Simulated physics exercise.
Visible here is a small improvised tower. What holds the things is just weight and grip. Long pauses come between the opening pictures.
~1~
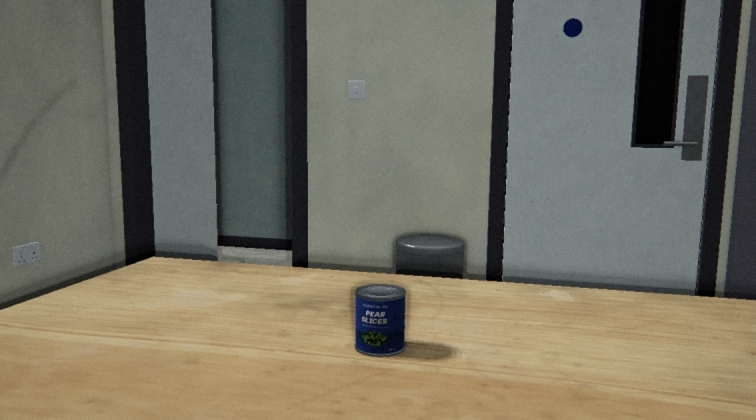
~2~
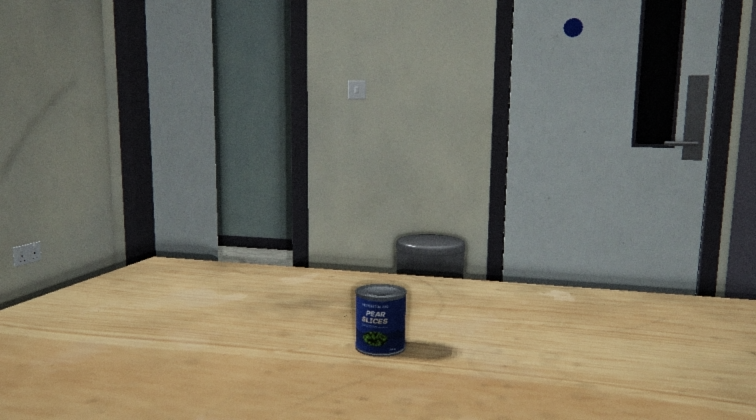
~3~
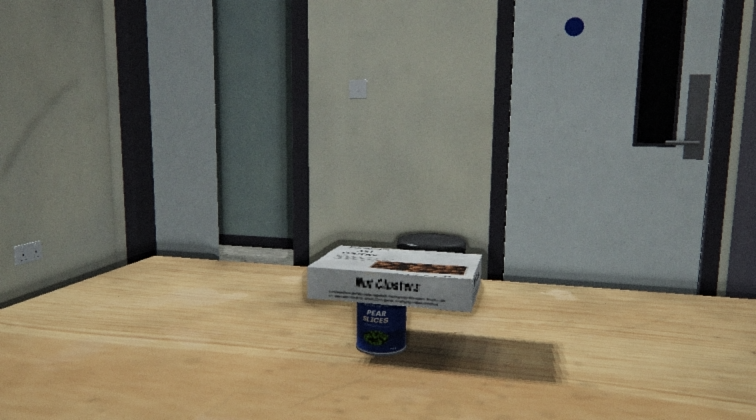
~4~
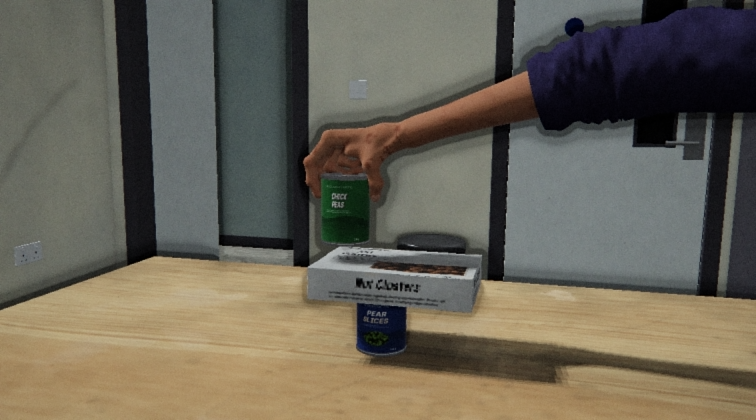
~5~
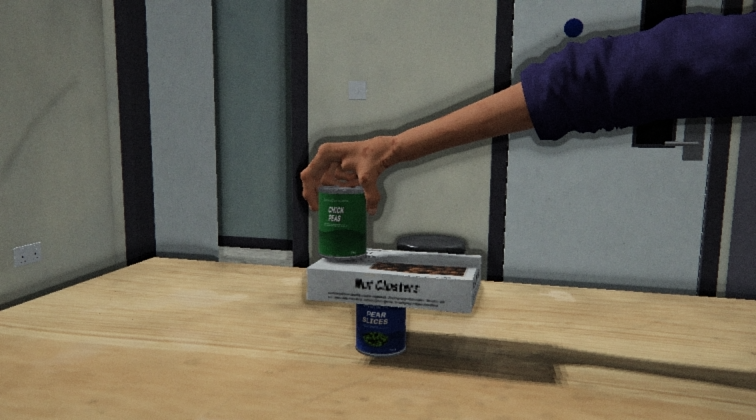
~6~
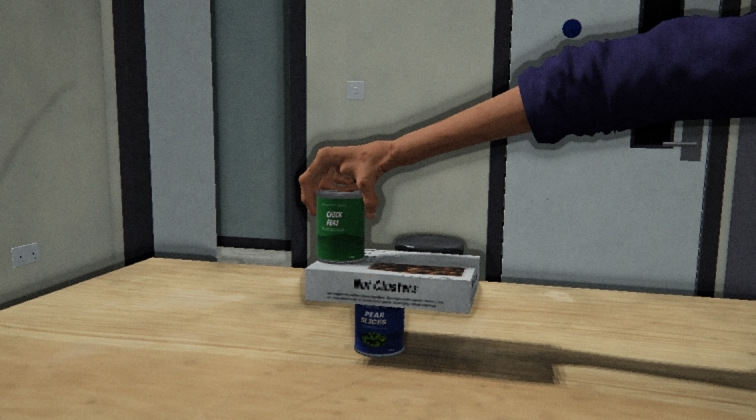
On a wooden table in a room with grey doors, a blue tin stands alone, then a white packet lies across its top, and a purple-sleeved arm reaches in from the right and lowers a green tin onto the packet's left side.
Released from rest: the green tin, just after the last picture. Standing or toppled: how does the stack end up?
The tower remains standing.
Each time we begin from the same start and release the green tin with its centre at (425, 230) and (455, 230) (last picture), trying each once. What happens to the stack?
In the first try it breaks down, then in the second try it breaks down.
Then, 0.30 s on from there, no change.
Then, 0.70 s on from there, green tin resting near (341, 226).
In the end, all 3 unmoved. At the end, from the last picture's camera, green tin near (341, 226). The stack holds.
